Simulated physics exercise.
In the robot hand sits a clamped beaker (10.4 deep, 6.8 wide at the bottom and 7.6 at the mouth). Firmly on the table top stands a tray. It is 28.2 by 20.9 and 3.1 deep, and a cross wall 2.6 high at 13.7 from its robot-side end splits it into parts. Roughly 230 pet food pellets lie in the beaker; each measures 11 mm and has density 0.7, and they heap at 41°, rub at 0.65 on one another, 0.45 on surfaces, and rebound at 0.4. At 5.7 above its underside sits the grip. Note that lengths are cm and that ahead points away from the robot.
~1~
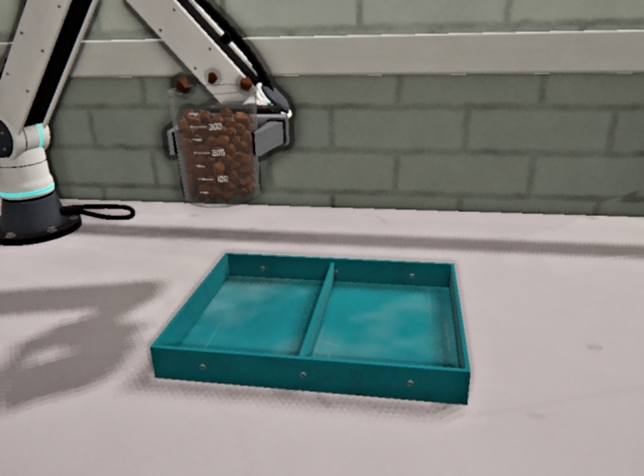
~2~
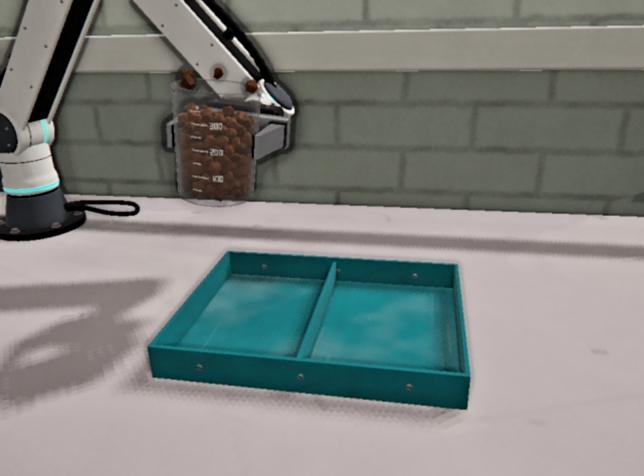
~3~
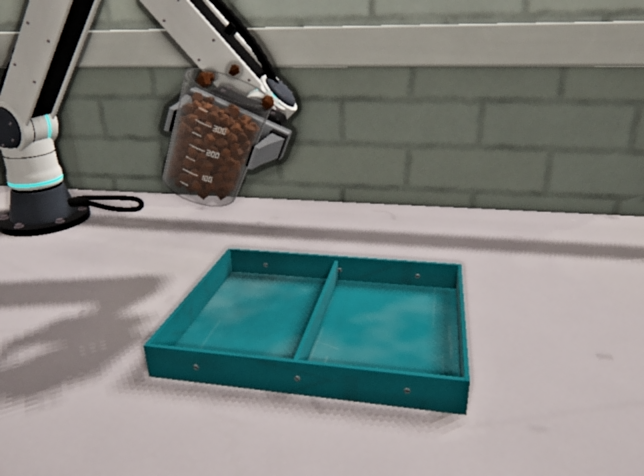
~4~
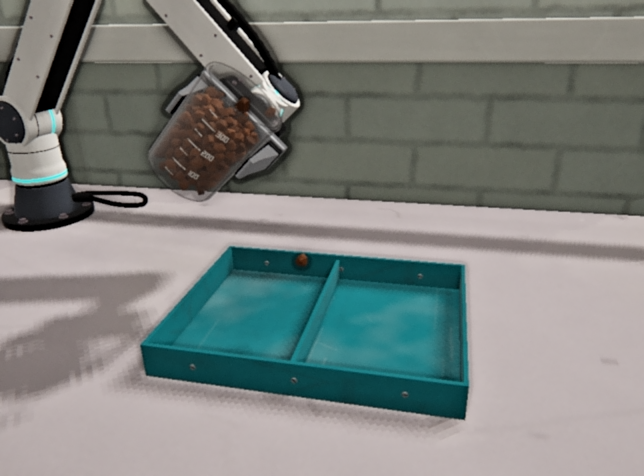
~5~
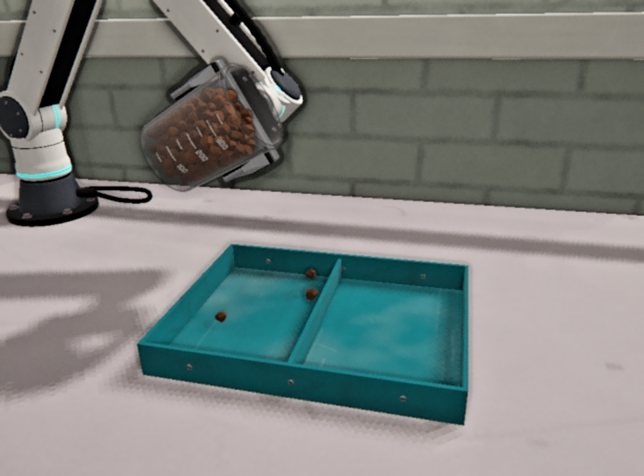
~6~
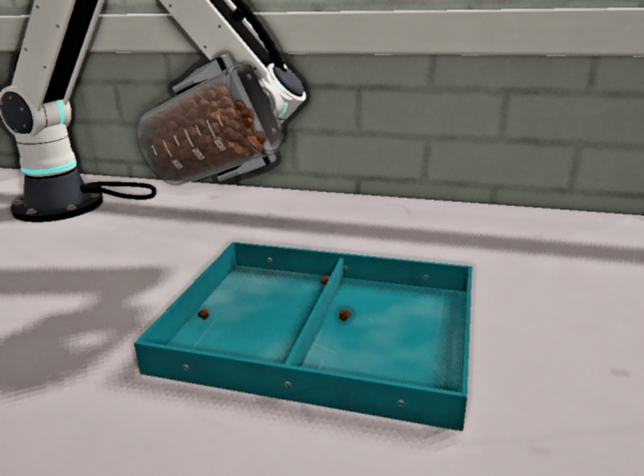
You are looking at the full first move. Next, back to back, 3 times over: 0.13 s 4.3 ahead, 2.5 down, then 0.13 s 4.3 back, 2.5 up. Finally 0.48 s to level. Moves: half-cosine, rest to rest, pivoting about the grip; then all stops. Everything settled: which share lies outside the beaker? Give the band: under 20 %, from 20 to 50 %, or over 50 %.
The share falls under 20 %.
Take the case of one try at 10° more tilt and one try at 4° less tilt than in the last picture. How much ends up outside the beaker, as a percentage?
25 and 10 %.
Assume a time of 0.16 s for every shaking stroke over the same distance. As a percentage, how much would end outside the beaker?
Roughly 5 percent then.
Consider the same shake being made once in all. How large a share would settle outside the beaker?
My guess is near 10 per cent.
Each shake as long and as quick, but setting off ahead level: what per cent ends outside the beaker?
It comes to near 30 percent.
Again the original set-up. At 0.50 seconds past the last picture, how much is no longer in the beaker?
I'd say some 10 percent.
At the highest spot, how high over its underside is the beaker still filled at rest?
The top sits some 10.0 cm up.
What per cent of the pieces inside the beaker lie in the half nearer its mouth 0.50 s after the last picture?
Something like 45 percent sits in that half.
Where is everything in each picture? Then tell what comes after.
The first frame shows beaker middle at (218, 146), level; upper third of the load around (215, 128), from x 180 to 250, top at y 80; 234 in the beaker.
The second frame shows beaker middle at (217, 144), tilted 6° forward; upper third of the load around (215, 126), from x 185 to 255, top at y 75.
The third frame shows beaker middle at (214, 141), tilted 23° forward; upper third of the load around (212, 122), from x 175 to 270, top at y 70; 233 in the beaker, 1 in flight or on a rim.
The fourth frame shows beaker middle at (211, 137), tilted 44° forward; upper third of the load around (211, 121), from x 160 to 300, top at y 90; 232 in the beaker, 2 in flight or on a rim.
The fifth frame shows beaker middle at (209, 133), tilted 61° forward; upper third of the load around (206, 117), from x 155 to 310, top at y 95; 231 in the beaker, 2 in the robot-side part, 1 in the far-side part.
The sixth frame shows beaker middle at (208, 130), tilted 67° forward; upper third of the load around (201, 114), from x 150 to 345, top at y 90; 231 in the beaker, 2 in the robot-side part, 1 in the far-side part.
Then, 0.50 s later, tilted 67° forward, highest piece 22 above the table; 212 in the beaker, 12 in the far-side part, 6 in the robot-side part, 4 in flight or on a rim.
Then, 1.01 s later, tilted 36° forward, highest piece 23 above the table; 210 in the beaker, 17 in the far-side part, 7 in the robot-side part.
Then, 1.46 s later, level, highest piece 25 above the table; 210 in the beaker, 17 in the far-side part, 7 in the robot-side part.
Then, 2.51 s later, level, highest piece 25 above the table; 210 in the beaker, 17 in the far-side part, 7 in the robot-side part.
At rest, 210 in the beaker, 17 in the far-side part, 7 in the robot-side part. That is 10 % outside the beaker.
